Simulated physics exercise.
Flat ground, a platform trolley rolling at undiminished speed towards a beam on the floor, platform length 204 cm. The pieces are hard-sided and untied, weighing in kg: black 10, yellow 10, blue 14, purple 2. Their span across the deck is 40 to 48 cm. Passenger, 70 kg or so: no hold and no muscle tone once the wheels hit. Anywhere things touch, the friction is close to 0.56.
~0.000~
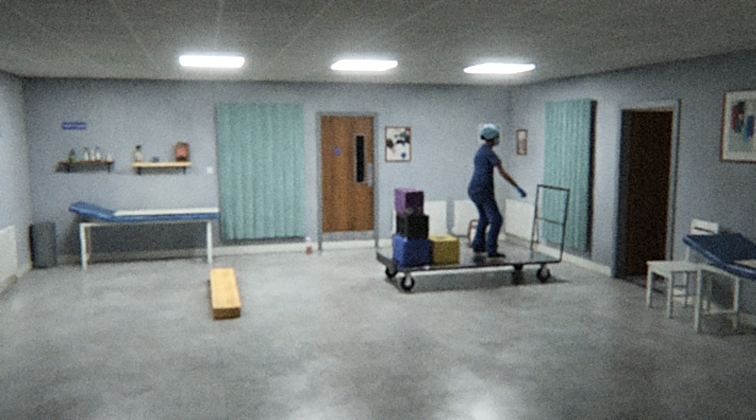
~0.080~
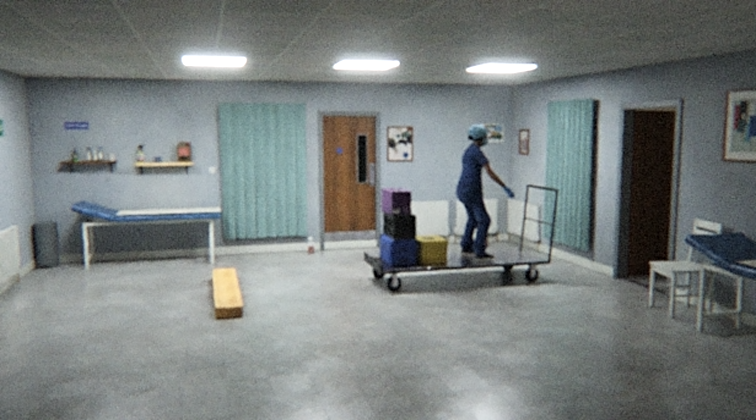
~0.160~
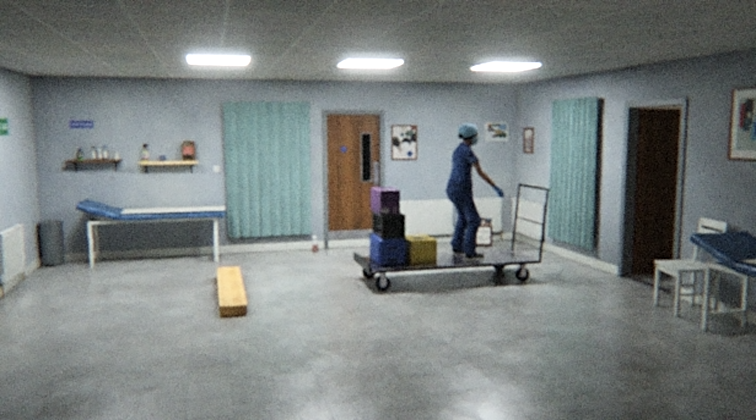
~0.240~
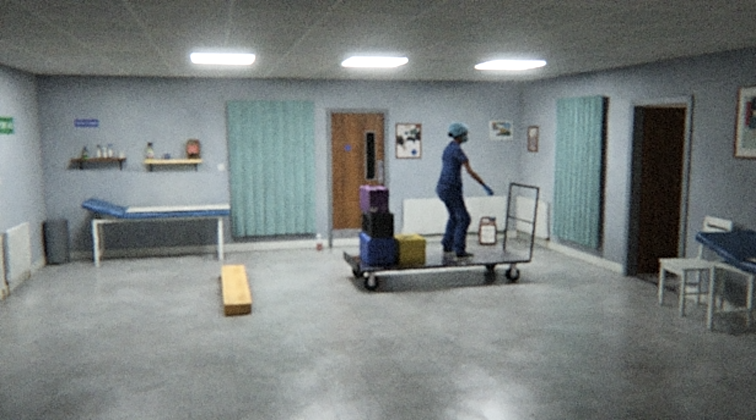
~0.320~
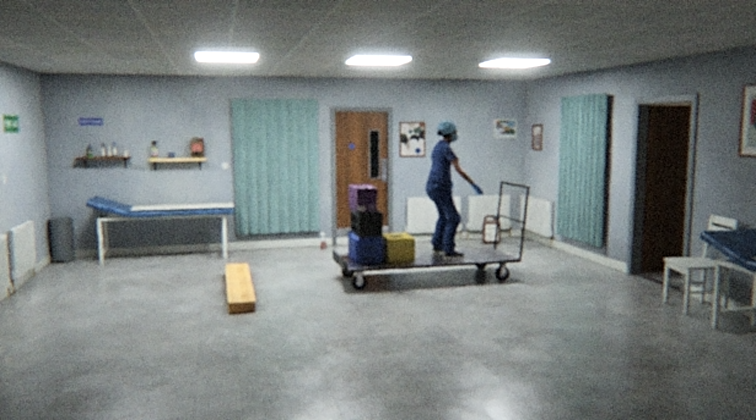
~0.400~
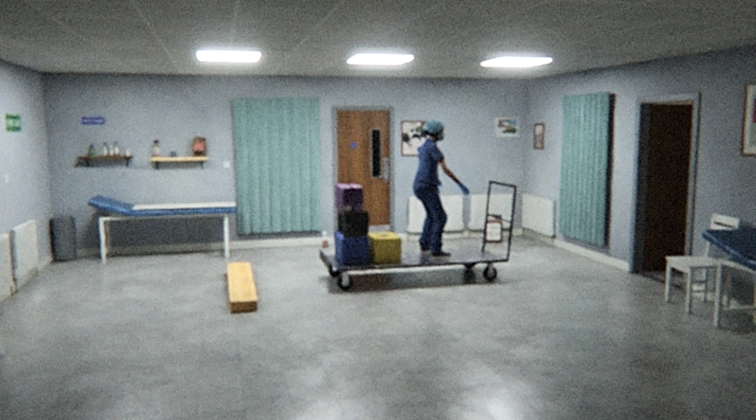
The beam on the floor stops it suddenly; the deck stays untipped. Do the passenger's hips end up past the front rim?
No.
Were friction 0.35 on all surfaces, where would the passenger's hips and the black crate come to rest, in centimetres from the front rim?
You'd find the hips 40 behind and the black piece 90 past.
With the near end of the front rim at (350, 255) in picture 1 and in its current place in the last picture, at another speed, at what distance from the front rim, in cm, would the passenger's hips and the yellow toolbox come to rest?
Hips 50 behind, yellow 50 behind.
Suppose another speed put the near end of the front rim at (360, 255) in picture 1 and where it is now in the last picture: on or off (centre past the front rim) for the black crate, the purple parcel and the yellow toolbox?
So the black one ends up off, the purple one ends up off, and the yellow one stays put.
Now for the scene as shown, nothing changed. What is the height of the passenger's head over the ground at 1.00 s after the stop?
At that moment it's around 100 cm off the ground.
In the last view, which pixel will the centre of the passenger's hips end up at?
About (280, 229).
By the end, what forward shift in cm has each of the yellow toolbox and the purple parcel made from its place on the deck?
Roughly yellow 15 cm, purple 145 cm.
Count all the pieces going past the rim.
Total: 2.
After 0.80 s the deck stops.
After 1.35 s the passenger's hips are 42 cm behind the rim, near (281, 229) in the last picture's view.
After 1.80 s the passenger's hips are 40 cm behind the rim, near (280, 229) in the last picture's view.
At rest, 3.8 s, past the rim, black crate and purple parcel; behind it, yellow toolbox, blue suitcase and the passenger's hips.
